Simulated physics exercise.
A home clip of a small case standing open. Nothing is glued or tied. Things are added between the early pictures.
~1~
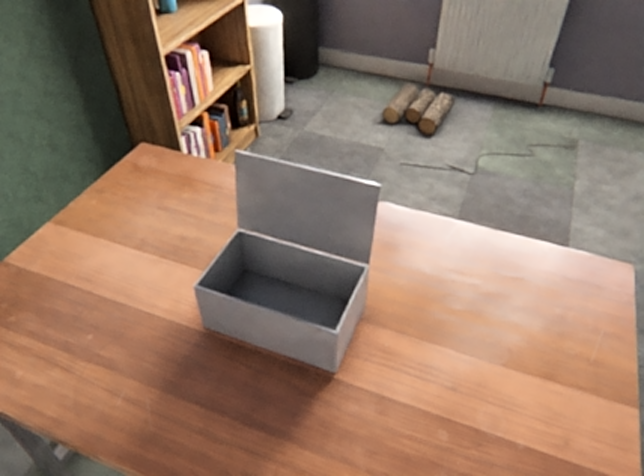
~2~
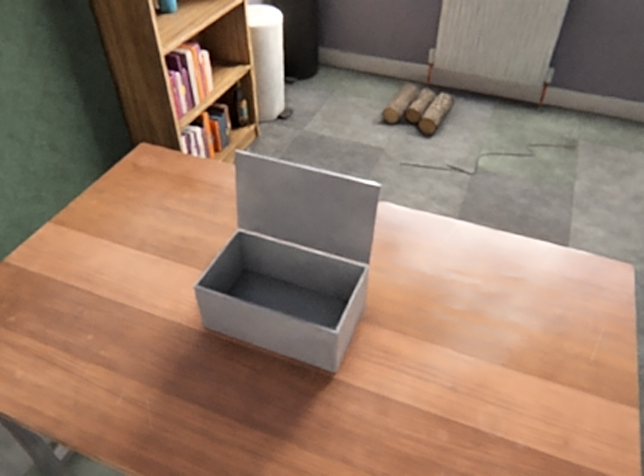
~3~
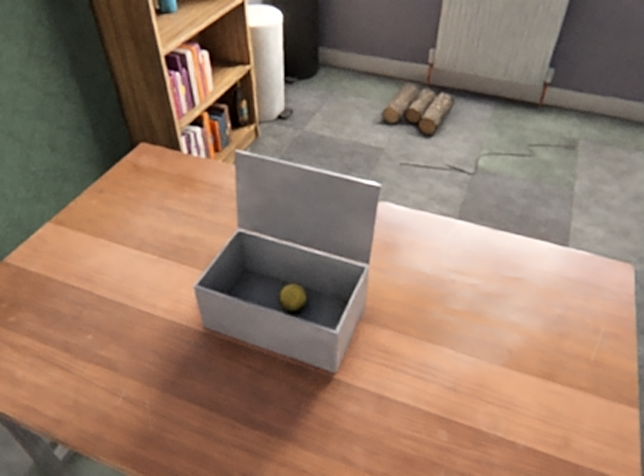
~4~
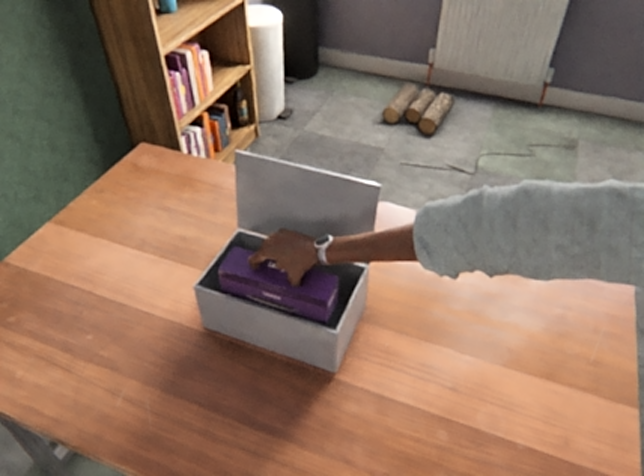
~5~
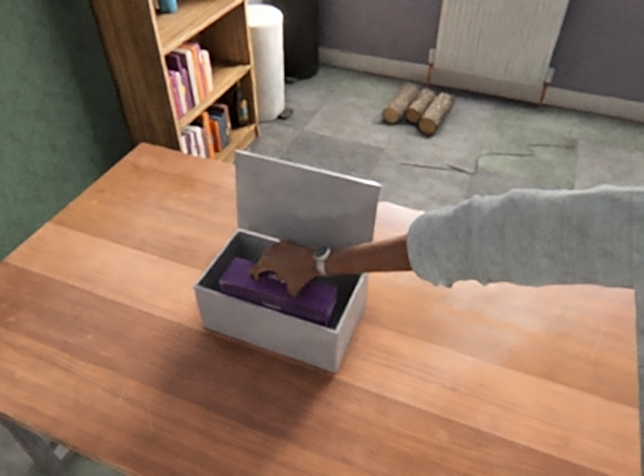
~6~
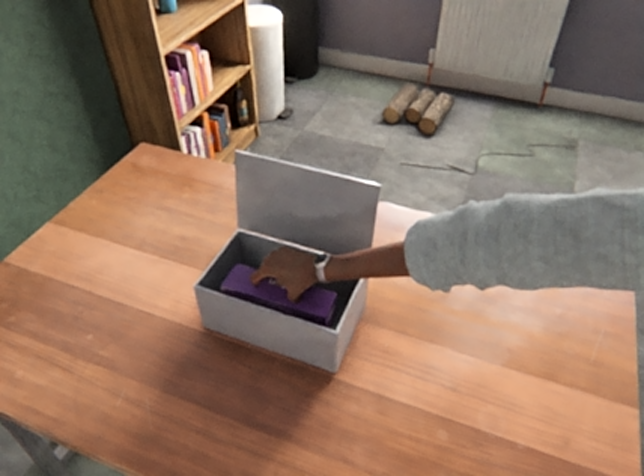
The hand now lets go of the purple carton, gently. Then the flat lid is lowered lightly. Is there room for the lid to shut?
As it turns out, it sits on the rim.
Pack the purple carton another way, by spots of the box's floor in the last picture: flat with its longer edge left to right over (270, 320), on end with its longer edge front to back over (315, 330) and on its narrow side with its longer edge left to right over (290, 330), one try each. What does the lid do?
In the first case it shuts flat; in the second case it is held up; in the third case it shuts flat.
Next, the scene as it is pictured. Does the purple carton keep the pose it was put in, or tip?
It keeps its pose.
Then, 1.10 s past the last view, lid starting down; purple carton displaced a little near (281, 320).
Then, 1.70 s past the last view, lid 54° above the rim; purple carton displaced a little near (281, 320).
Then, 2.20 s past the last view, lid 20° above the rim; purple carton displaced a little near (281, 320).
Finally, lid shut; moved from the start, purple carton; yellow lemon still in place. Final places as the last picture's camera would see them, purple carton near (281, 320).
